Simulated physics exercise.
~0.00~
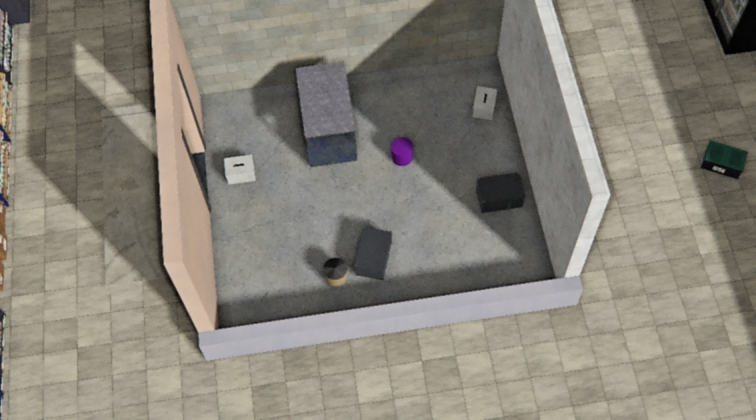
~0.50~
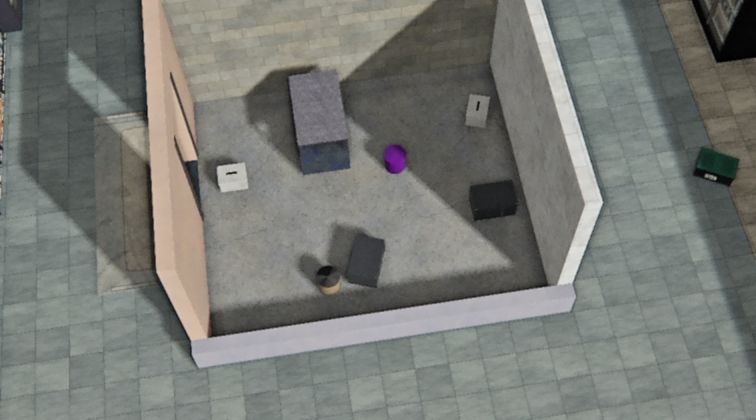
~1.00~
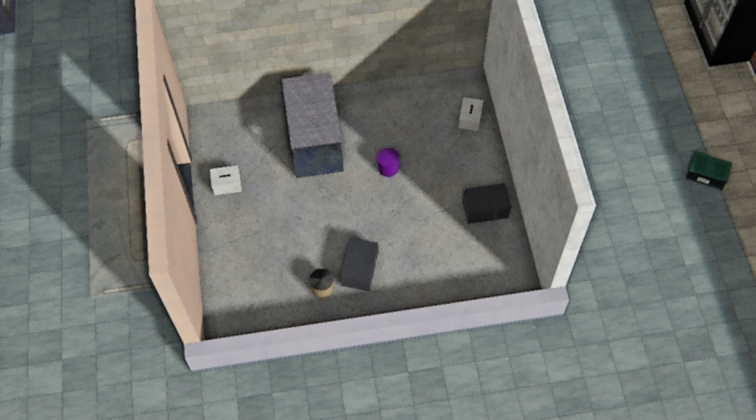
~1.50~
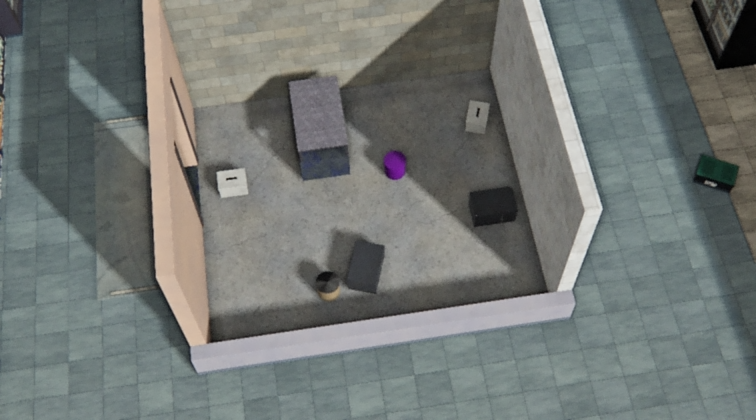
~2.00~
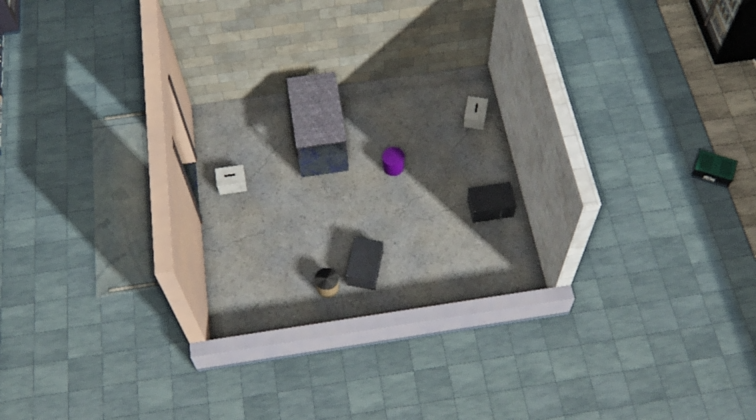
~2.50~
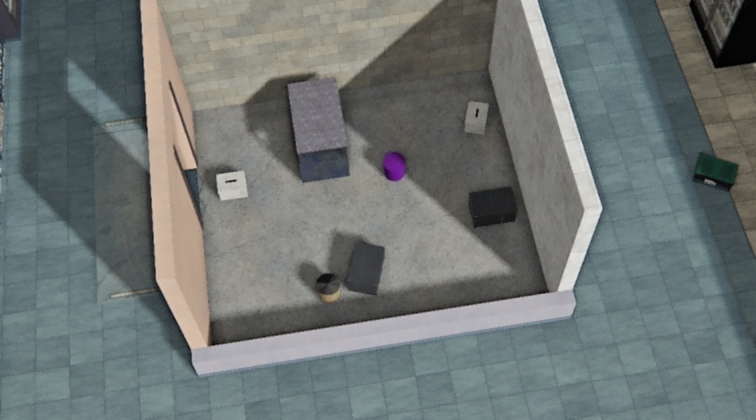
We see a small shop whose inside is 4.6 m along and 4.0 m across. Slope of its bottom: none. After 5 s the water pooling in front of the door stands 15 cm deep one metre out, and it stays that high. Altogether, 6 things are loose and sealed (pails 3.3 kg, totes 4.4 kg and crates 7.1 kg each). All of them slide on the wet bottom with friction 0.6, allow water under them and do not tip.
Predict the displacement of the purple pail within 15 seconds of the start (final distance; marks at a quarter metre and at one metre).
I'd say the purple pail remains almost motionless.
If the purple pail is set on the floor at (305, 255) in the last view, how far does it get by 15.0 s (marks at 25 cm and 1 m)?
What happens is it creeps a short distance.
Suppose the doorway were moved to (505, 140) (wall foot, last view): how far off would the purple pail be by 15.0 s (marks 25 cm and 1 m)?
Result for the purple pail - displaced a long way.
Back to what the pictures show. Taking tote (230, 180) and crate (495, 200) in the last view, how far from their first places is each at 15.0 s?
Respectively 400 and 100 cm.
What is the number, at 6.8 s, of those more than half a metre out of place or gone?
By that point, 1.
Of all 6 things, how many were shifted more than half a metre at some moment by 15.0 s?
The answer here is 4.
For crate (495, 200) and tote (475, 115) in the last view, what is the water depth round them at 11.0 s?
I'd estimate 2 cm for the first and 3 cm for the second.
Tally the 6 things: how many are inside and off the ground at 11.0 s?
Then: 1.
After 3.5 s the purple pail is near (394, 162), 0.0 m from its start, aground; 0 afloat.
After 6.8 s the purple pail is near (394, 162), 0.0 m from its start, aground; 1 afloat.
After 11.0 s the purple pail is near (394, 162), 0.0 m from its start, aground; 1 afloat.
After 15.0 s the purple pail is near (394, 162), 0.0 m from its start, aground; 4 afloat.
